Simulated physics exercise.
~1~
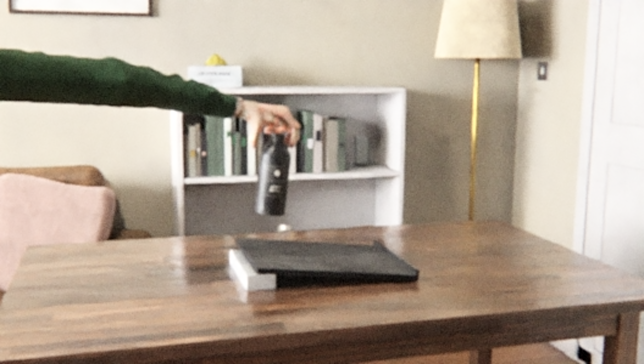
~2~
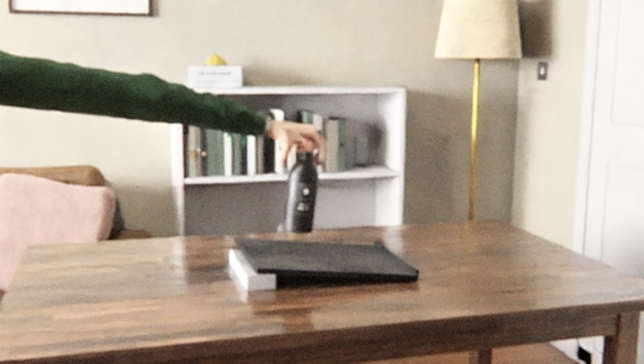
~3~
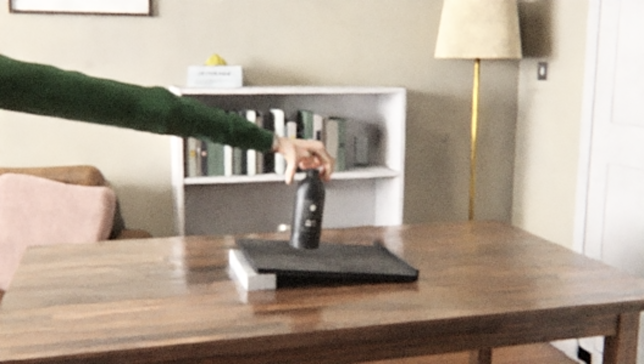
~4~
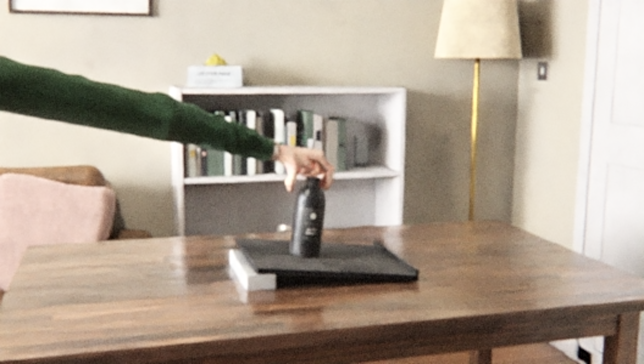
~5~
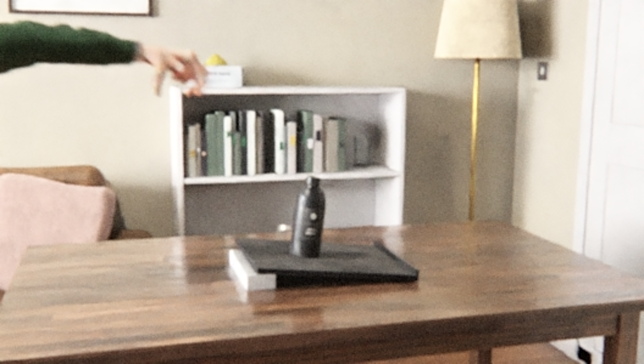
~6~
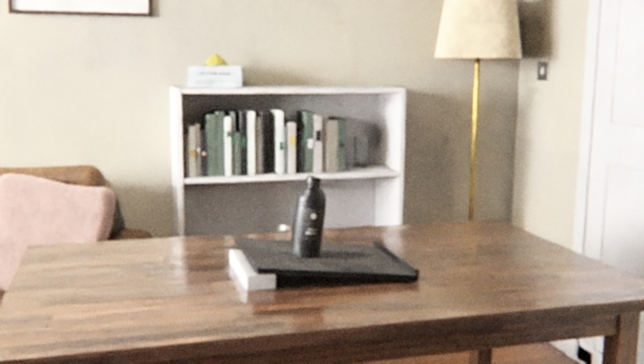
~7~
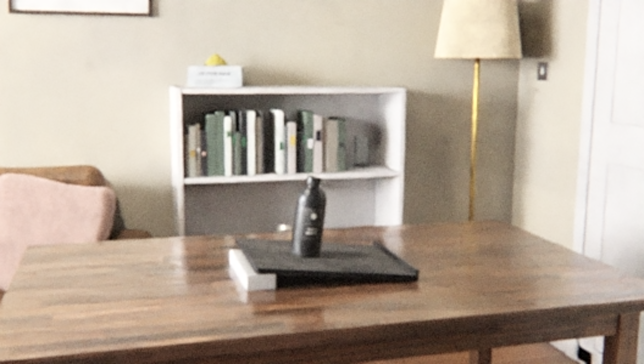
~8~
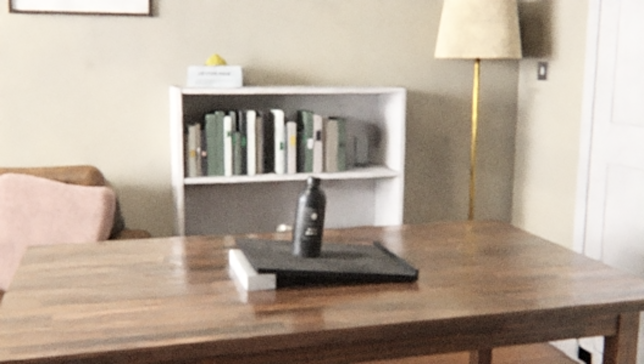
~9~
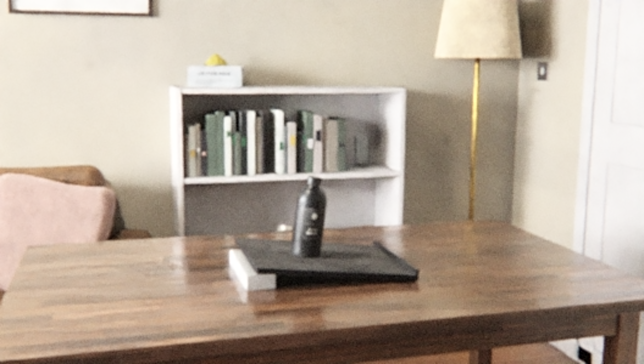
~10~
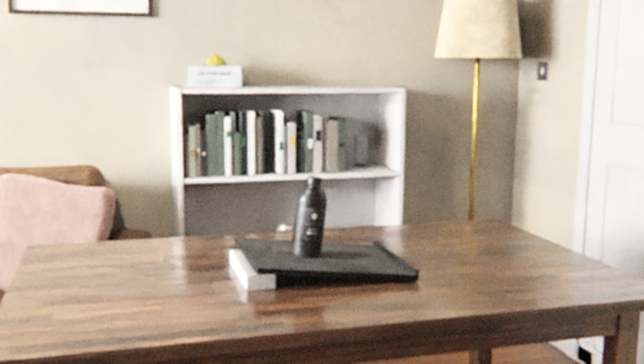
A hand in a green sleeve lowered a black bottle onto a dark sloping board on a wooden table, let go, and drew back out of view to the left. The bottle stayed upright and still where it had been placed.
